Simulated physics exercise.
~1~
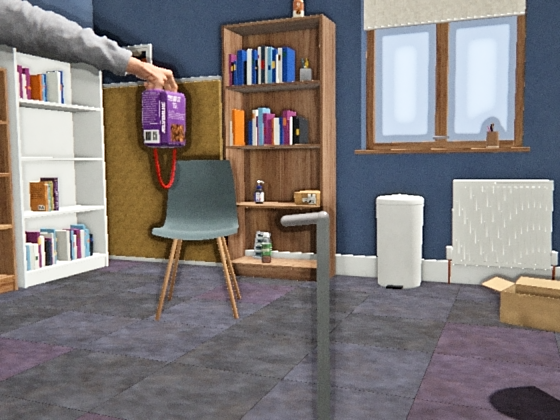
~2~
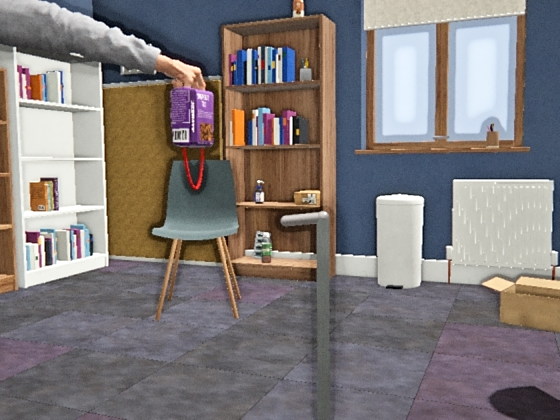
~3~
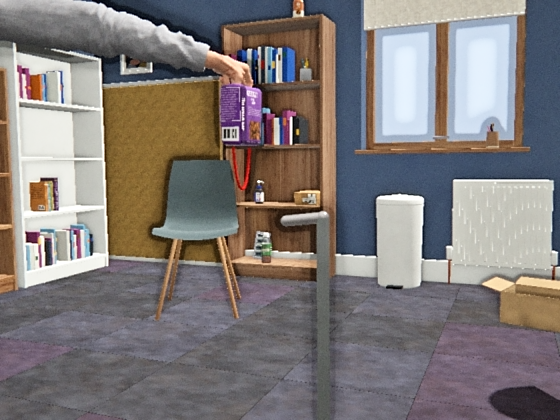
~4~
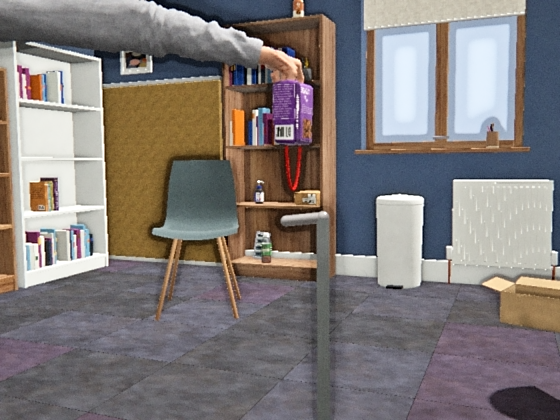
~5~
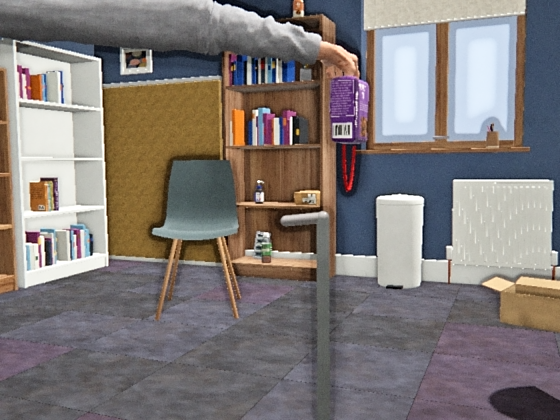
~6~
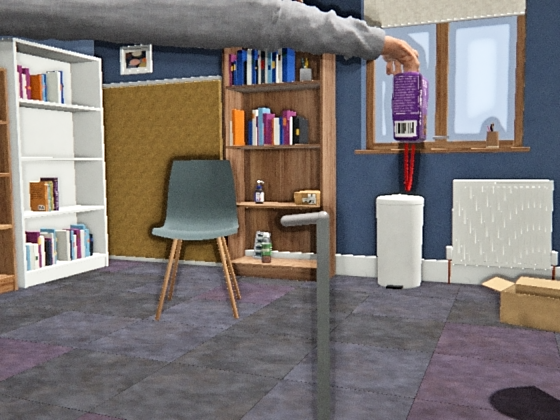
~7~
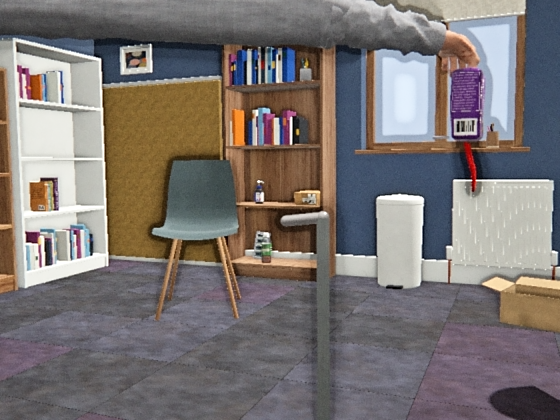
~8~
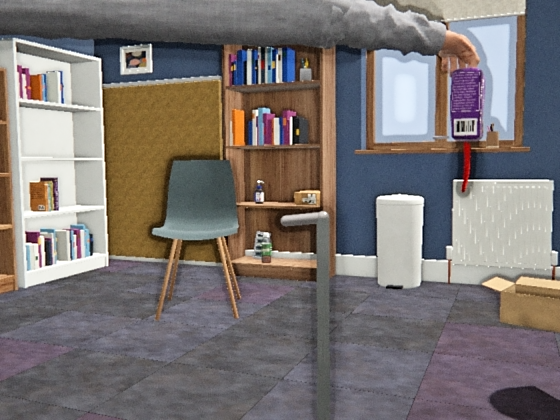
In a blue-walled room, a hand carries a purple pouch with a dangling red loop rightward past a hooked post, clearing it.
